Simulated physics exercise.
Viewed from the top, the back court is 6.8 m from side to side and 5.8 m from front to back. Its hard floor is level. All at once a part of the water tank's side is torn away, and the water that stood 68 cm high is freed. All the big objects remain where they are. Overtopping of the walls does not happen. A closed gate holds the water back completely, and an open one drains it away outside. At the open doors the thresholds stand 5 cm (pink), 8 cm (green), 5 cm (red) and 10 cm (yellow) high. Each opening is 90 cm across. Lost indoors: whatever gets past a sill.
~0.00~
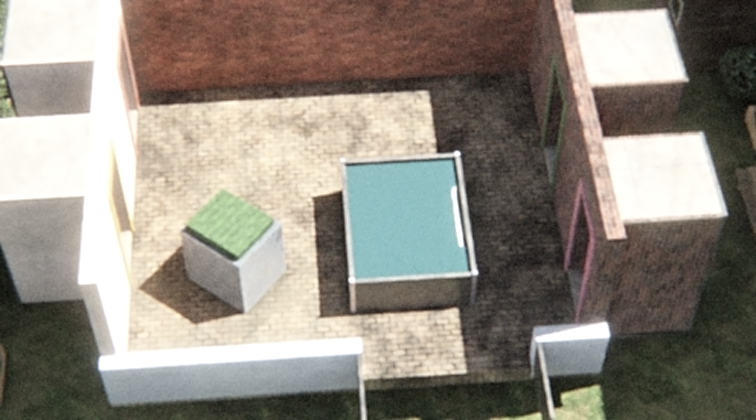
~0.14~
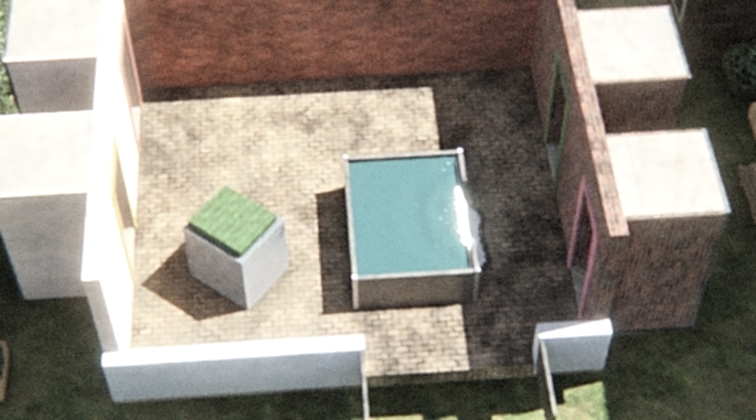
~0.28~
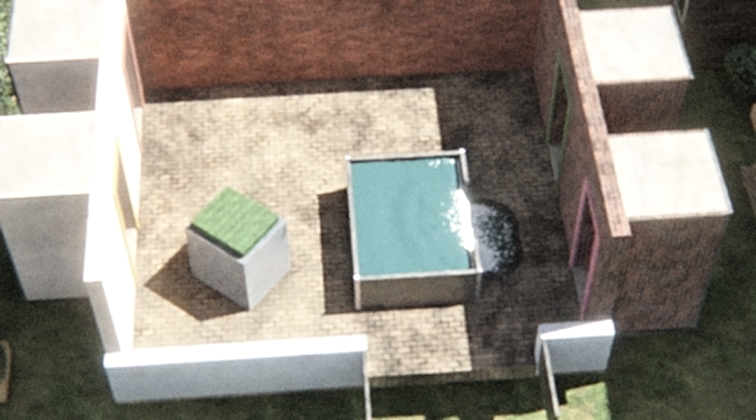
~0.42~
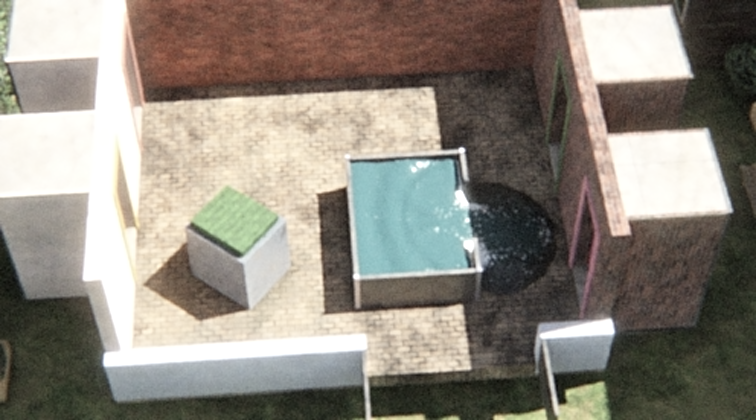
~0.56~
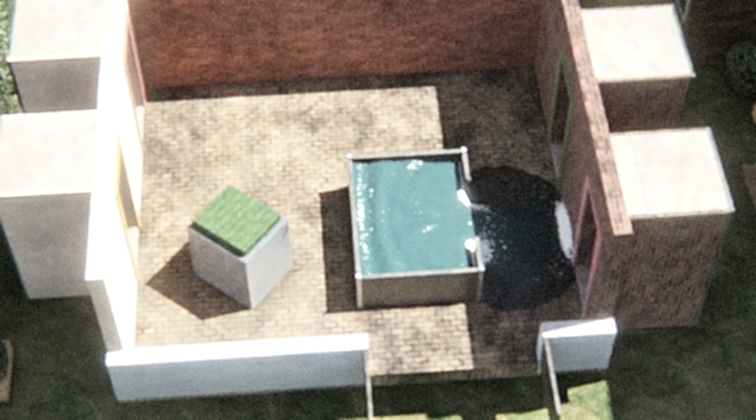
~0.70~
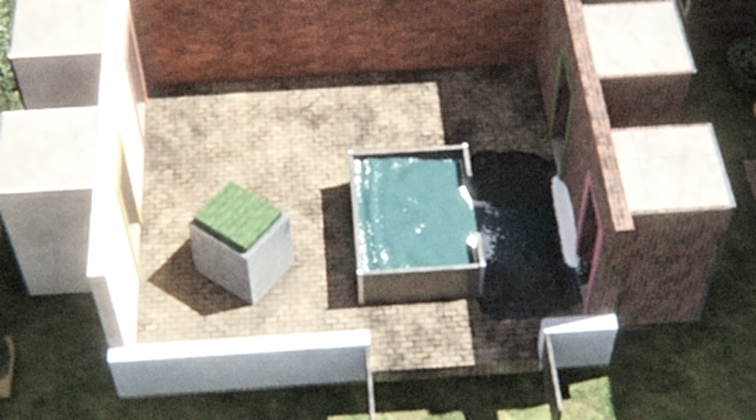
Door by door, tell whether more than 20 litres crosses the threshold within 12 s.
Pink door - yes, green door - yes, red door - yes, yellow door - no.
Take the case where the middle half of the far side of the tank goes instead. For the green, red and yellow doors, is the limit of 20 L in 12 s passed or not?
At green the amount is beneath the mark, at red it is higher than the mark, and at yellow it is beneath the mark.
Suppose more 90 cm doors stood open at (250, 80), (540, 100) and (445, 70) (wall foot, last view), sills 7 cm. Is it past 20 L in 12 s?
Taking them in order, the first gets too little, the second enough and the third enough.
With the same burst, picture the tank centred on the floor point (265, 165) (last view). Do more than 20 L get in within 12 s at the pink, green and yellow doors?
Well, against that limit, at pink it's too much, at green it's too much, and at yellow it's within bounds.
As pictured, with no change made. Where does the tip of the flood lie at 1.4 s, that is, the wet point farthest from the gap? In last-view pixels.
Point: Roughly (539, 100) in the last view.
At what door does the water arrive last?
The yellow door.
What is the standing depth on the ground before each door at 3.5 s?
Depths: Pink door 17 cm, green door 14 cm, red door 0 cm, yellow door 0 cm.
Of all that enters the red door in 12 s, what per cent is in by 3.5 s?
I'd say close to 0 percent.
After 1.4 s water covers 15 % of the floor and is deepest (46 cm) near (552, 227); pink door 22 cm at the sill, 40 L in, green door 20 cm at the sill, 12 L in, red door not reached, yellow door not reached.
After 2.2 s water covers 25 % of the floor and is deepest (37 cm) near (586, 342); pink door 19 cm at the sill, 120 L in, green door 17 cm at the sill, 51 L in, red door not reached, yellow door not reached.
After 3.5 s water covers 45 % of the floor and is deepest (28 cm) near (564, 227); pink door 17 cm at the sill, 196 L in, green door 14 cm at the sill, 83 L in, red door not reached, yellow door not reached.
After 7.0 s water covers 90 % of the floor and is deepest (15 cm) near (586, 342); pink door 10 cm at the sill, 302 L in, green door 8 cm at the sill, 109 L in, red door 9 cm at the sill, 9 L in, yellow door 4 cm at the sill, 0 L in.
After 12.0 s water covers 100 % of the floor and is deepest (9 cm) near (135, 362); pink door 6 cm at the sill, 333 L in, green door 4 cm at the sill, 110 L in, red door 8 cm at the sill, 39 L in, yellow door 7 cm at the sill, 0 L in.
